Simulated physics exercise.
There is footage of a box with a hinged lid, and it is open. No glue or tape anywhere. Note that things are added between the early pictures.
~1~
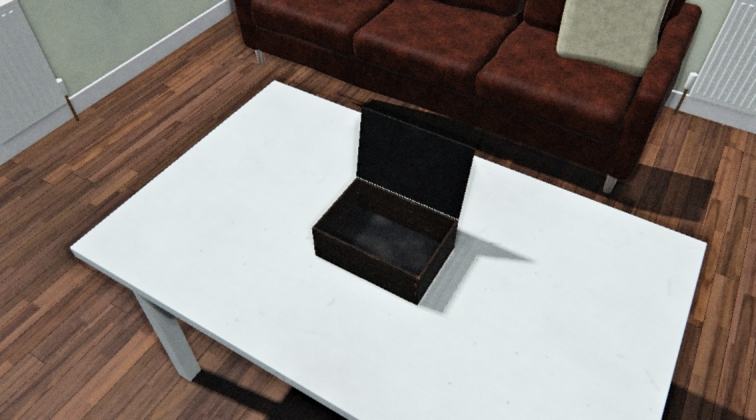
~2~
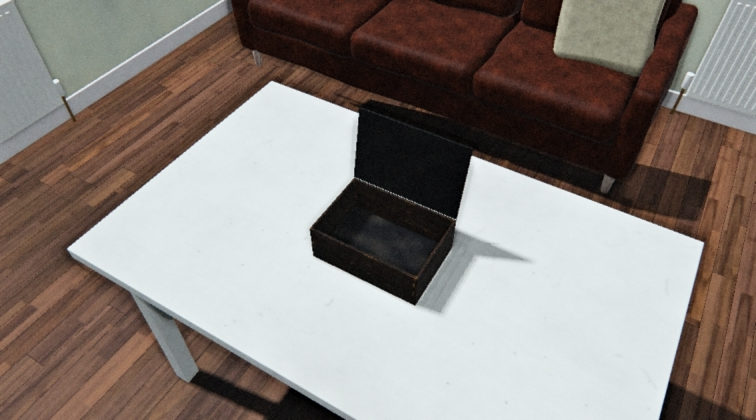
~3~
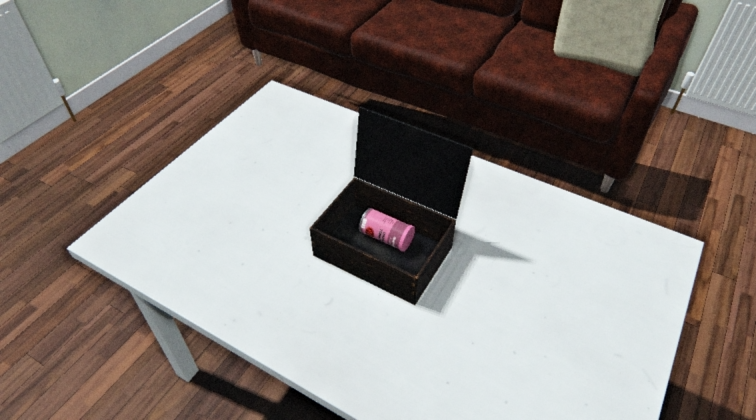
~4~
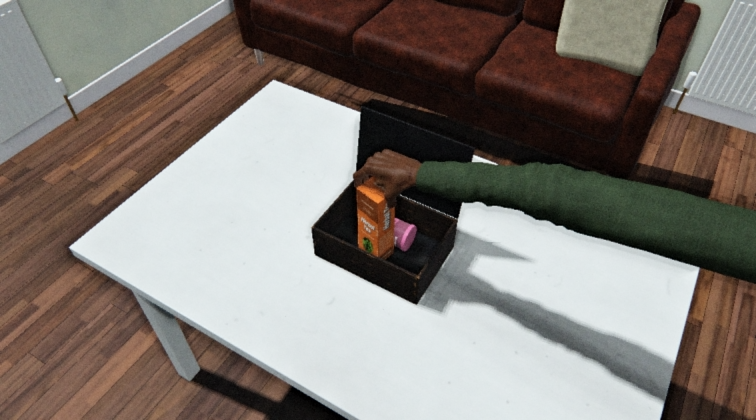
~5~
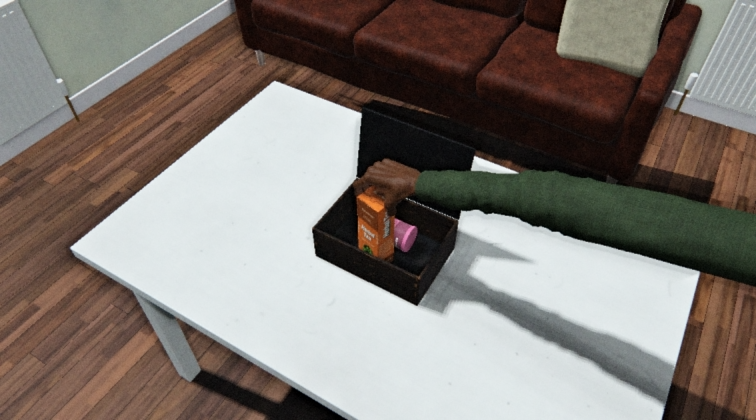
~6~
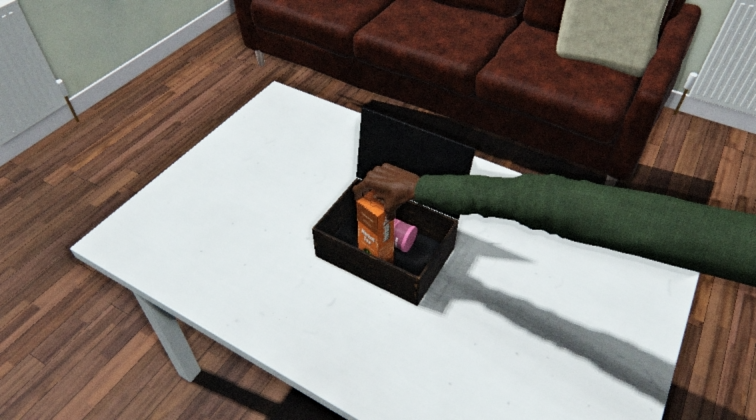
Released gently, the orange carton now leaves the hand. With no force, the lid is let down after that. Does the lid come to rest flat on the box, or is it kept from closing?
The lid is kept from closing.
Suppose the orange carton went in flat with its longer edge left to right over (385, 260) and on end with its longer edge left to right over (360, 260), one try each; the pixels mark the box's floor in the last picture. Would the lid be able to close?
Try 1: Lid shut; try 2: Lid not shut.
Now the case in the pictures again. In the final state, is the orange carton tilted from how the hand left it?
Simply put, the orange carton remains unturned.
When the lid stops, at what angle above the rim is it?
It stays some 50° above the rim.
Then, 1.10 s past the last view, lid starting down.
Then, 1.40 s past the last view, lid 72° above the rim.
Then, 1.60 s past the last view, lid 57° above the rim.
Finally, lid 48° above the rim; both still in place. Final places as the last picture's camera would see them, orange carton near (376, 234).
